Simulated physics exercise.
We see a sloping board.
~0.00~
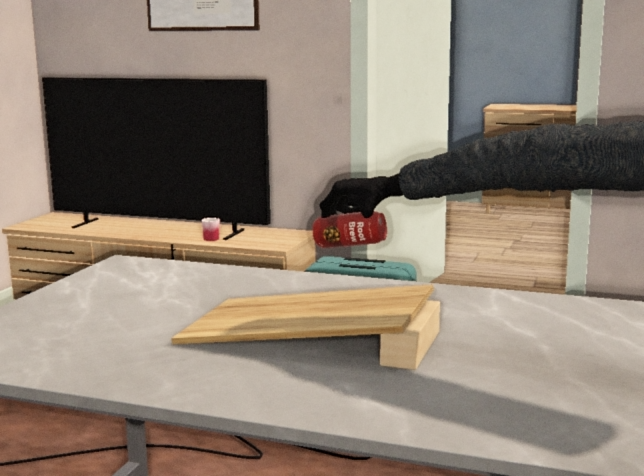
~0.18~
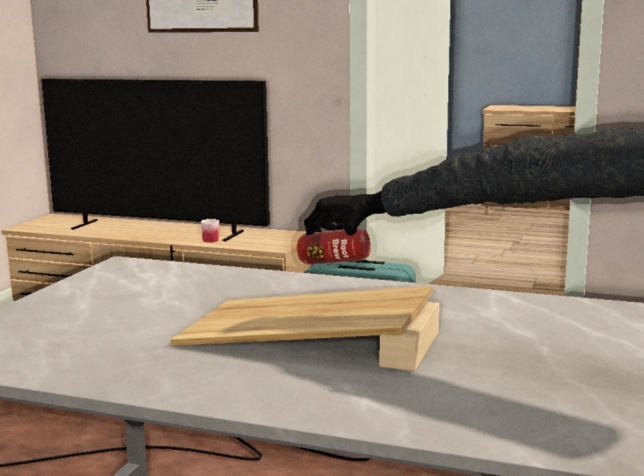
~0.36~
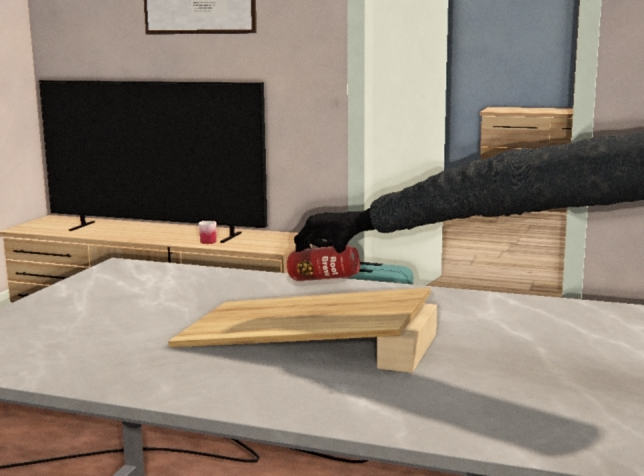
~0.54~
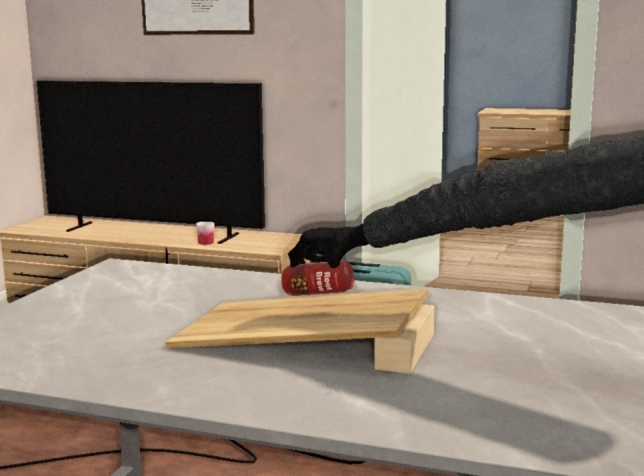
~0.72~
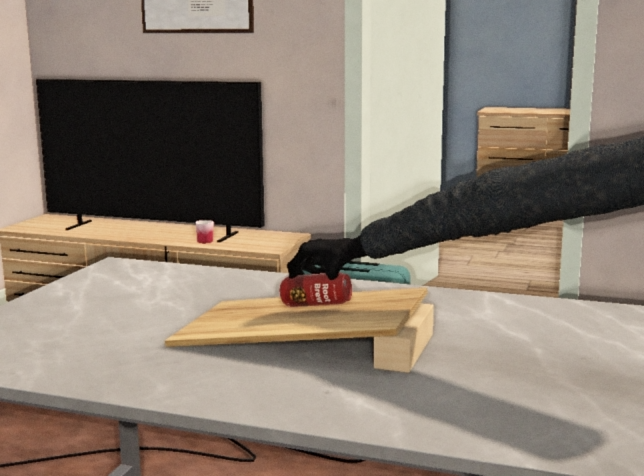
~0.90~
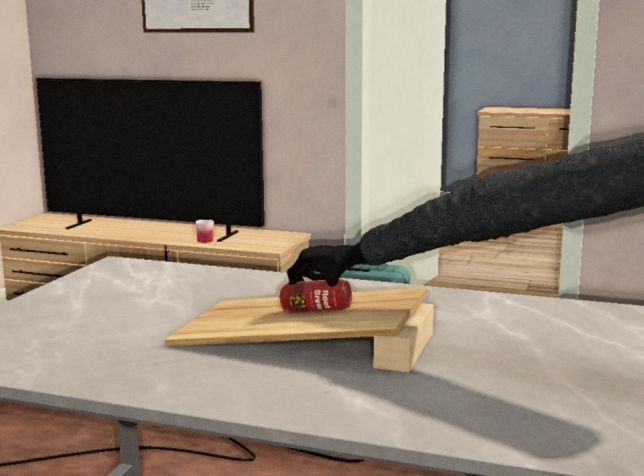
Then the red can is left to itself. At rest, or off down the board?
The red can remains at rest.
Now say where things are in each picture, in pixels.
The first frame shows still above its spot; red can (349, 230).
The second frame shows still above its spot; red can (333, 247).
The third frame shows still above its spot; red can (323, 263).
The fourth frame shows still above its spot; red can (317, 279).
The fifth frame shows still above its spot; red can (315, 290).
The sixth frame shows in place under the hand; red can (315, 296).
By 1.10 s, all is still.
By 1.40 s, red can resting near (315, 297).
When it is over (1.9 s), it is as before. End places, in pixels of the last picture, red can near (315, 297). The red can stays where it is put.
